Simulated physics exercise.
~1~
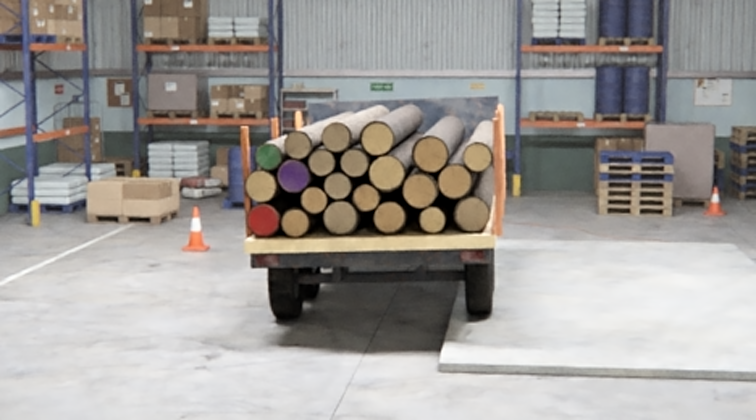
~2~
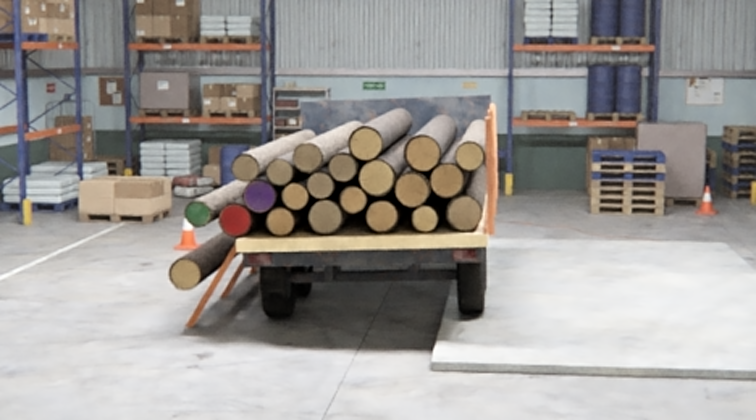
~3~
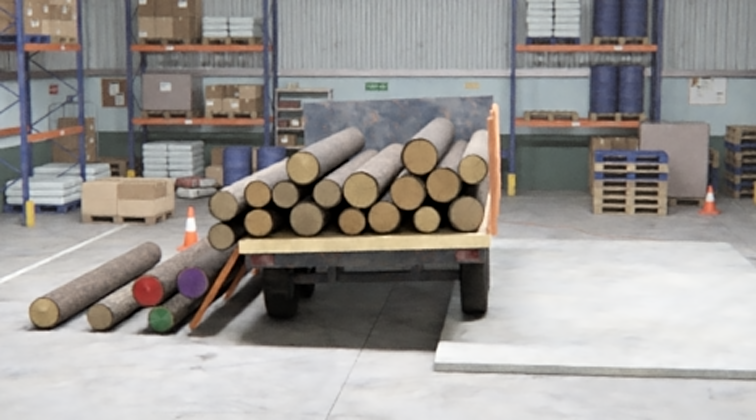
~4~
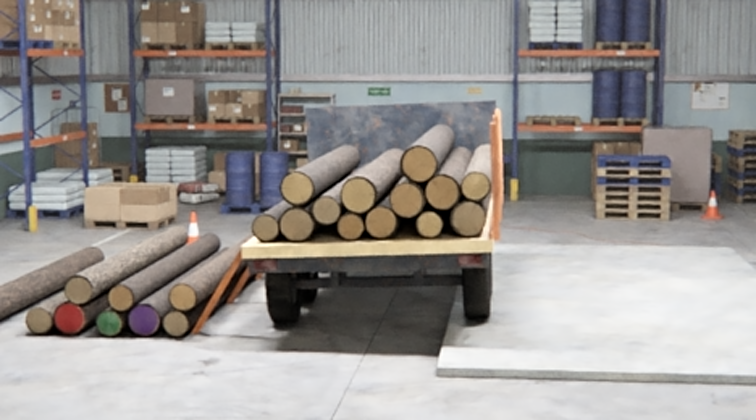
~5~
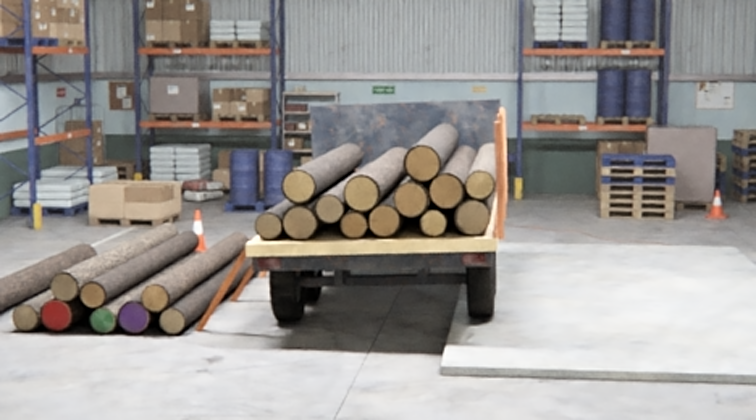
We see a trailer stacked with logs in a warehouse as its left posts swing down and logs, including the red, purple and green ones, roll off that side, ending in a pile on the floor while the rest stay on the deck.
